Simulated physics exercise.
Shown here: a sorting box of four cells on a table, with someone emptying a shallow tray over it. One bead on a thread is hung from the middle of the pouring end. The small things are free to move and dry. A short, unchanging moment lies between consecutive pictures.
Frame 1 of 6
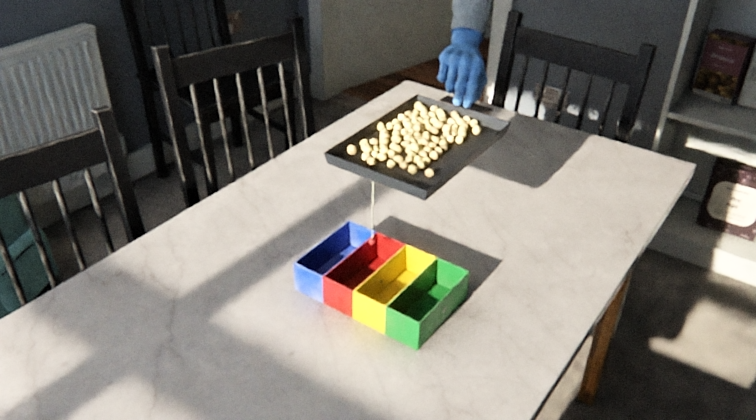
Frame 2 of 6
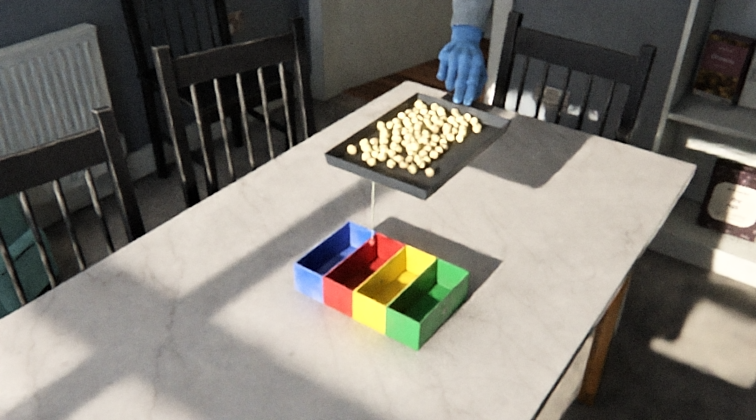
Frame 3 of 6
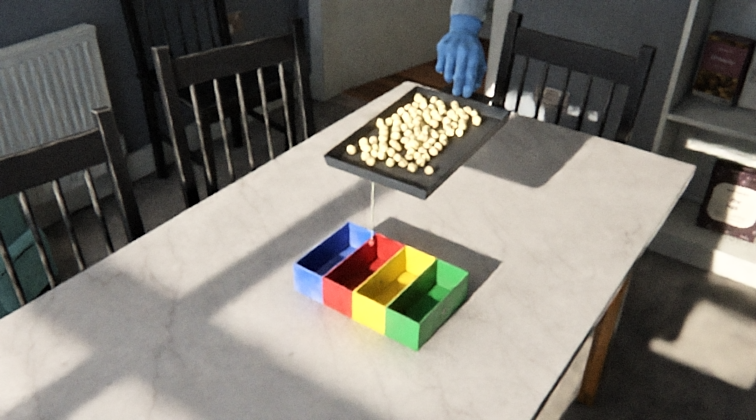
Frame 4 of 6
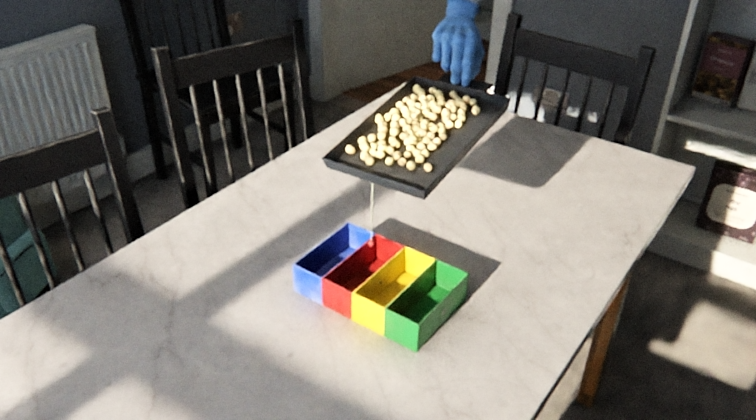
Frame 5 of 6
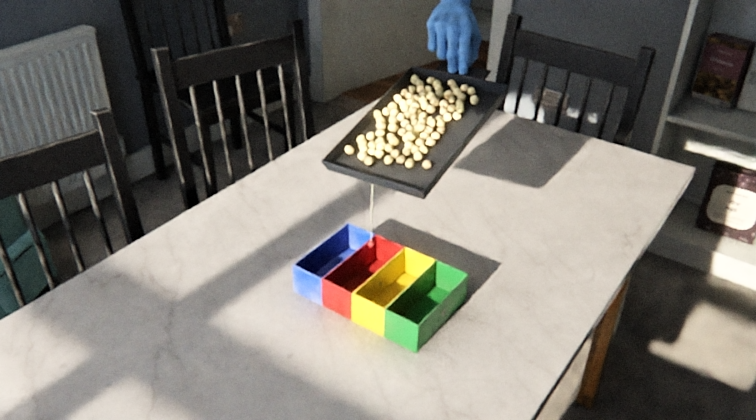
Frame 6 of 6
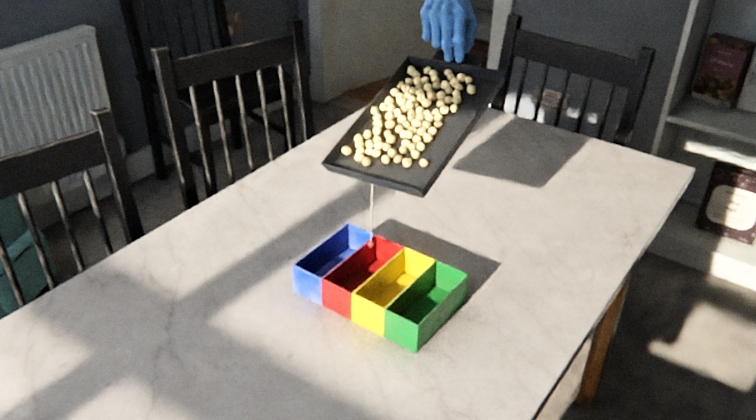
Blue-gloved hand gradually raising the far end of a black tray of macadamia nuts above a four-coloured sorting box on a table.
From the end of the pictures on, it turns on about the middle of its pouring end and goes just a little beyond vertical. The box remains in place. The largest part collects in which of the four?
In the blue cell.
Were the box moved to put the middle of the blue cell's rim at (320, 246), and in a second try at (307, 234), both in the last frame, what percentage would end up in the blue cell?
About 40 and 30 per cent.
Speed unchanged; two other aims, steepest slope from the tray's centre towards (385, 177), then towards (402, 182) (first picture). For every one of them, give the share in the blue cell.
About 20 % and about 10 %.
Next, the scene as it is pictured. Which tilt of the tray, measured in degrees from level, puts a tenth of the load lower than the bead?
At roughly 115°.
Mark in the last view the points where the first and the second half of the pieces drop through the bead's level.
Earlier half at (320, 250), later half at (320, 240).
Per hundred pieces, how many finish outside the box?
I'd put it near 40 per cent of the load.
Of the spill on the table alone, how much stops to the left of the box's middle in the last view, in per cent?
I make it about 100 percent or so.
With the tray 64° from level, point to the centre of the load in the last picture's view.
The load's middle is around (360, 141).
Just after the last frame, tray tipped steeply; almost all on the tray; just a few falling or outside the box.
A moment on, tray tipped past a quarter turn; almost all on the tray; just a few in the red cell; about a tenth falling or outside the box.
Further on, tray tipped past a quarter turn; roughly a third in the blue cell; roughly a quarter in the red cell; just a few in the yellow cell; roughly a third falling or outside the box.
When it is over, tray tipped past a quarter turn; roughly a third in the blue cell; roughly a quarter in the red cell; just a few in the yellow cell; not one in the green cell; roughly a third outside the box.
